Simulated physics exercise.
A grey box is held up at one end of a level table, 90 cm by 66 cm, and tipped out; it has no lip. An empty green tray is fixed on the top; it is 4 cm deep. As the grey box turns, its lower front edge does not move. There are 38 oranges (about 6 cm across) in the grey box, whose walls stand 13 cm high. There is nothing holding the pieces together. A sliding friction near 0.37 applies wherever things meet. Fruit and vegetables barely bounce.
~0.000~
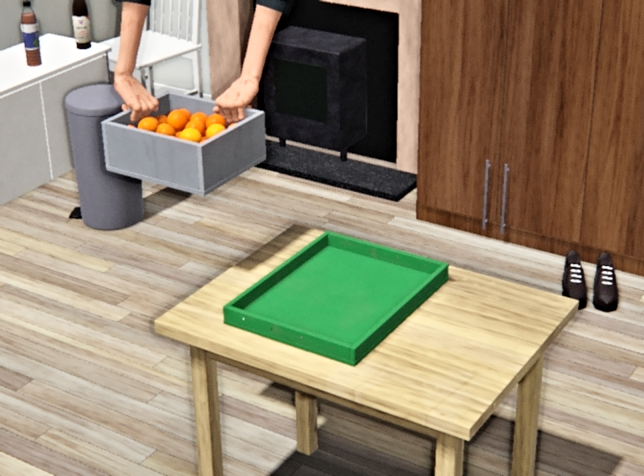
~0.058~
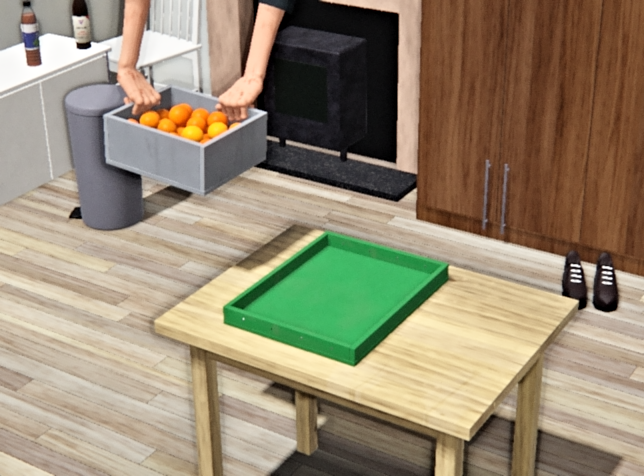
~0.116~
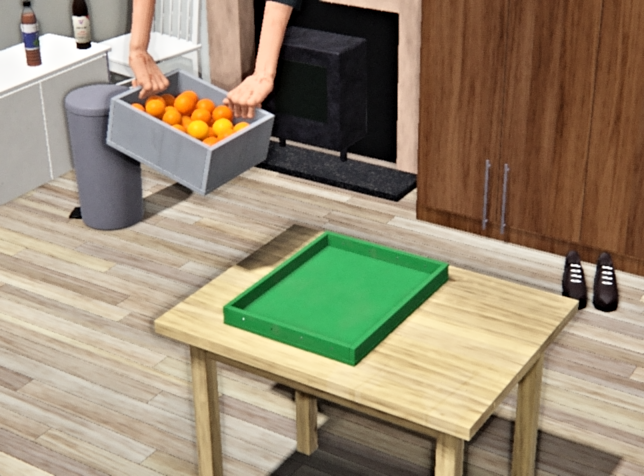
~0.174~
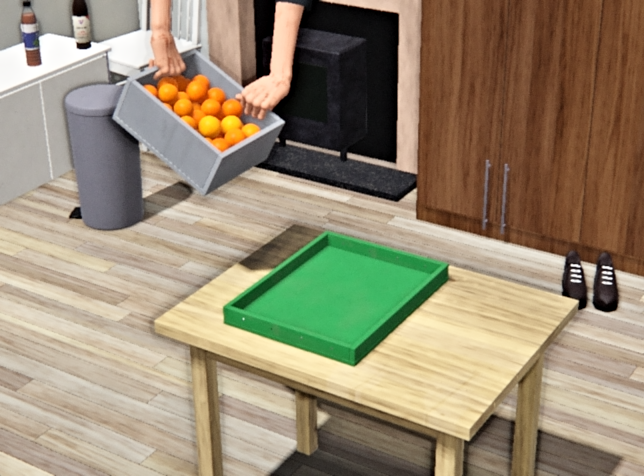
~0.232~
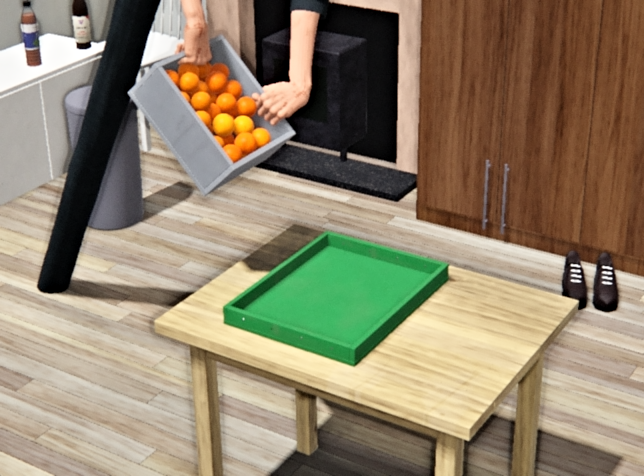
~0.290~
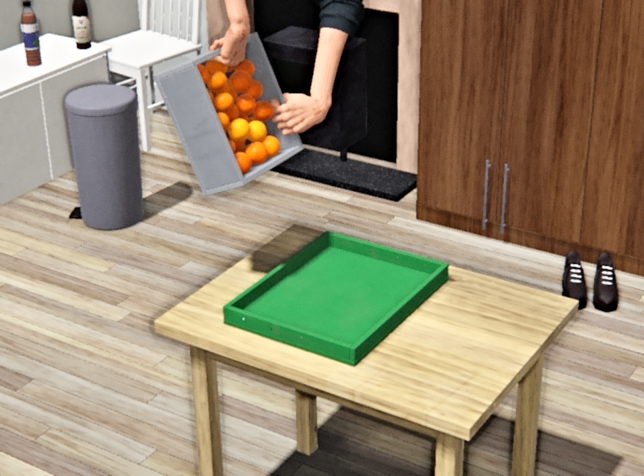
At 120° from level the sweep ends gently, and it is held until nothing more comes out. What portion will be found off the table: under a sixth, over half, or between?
I'd say somewhere from a sixth to half of them finish off the table.
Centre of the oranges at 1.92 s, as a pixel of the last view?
Centre: Approx. (372, 301).
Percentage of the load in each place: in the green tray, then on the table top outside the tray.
About 65 and 5 per cent.
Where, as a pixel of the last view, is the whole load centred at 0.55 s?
Centre: About (325, 203).
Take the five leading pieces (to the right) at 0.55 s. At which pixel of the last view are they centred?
Pixel (362, 209), give or take.
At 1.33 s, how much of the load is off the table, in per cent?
I'd put it near 25 in a hundred by then.
After 0.55 s, tilt 120°; 9 still in the grey box, 2 on the table top outside the tray and 27 in the air.
After 0.88 s, tilt 120°; 24 in the green tray and 14 on the table top outside the tray.
After 1.33 s, tilt 120°; 25 in the green tray, 3 on the table top outside the tray and 10 over the right end of the table.
Final count (at 1.92 s), 25 in the green tray, 1 on the table top outside the tray, 11 over the right end of the table and 1 over the table's other edges. Asked share, 12 of 38, 32 per cent.
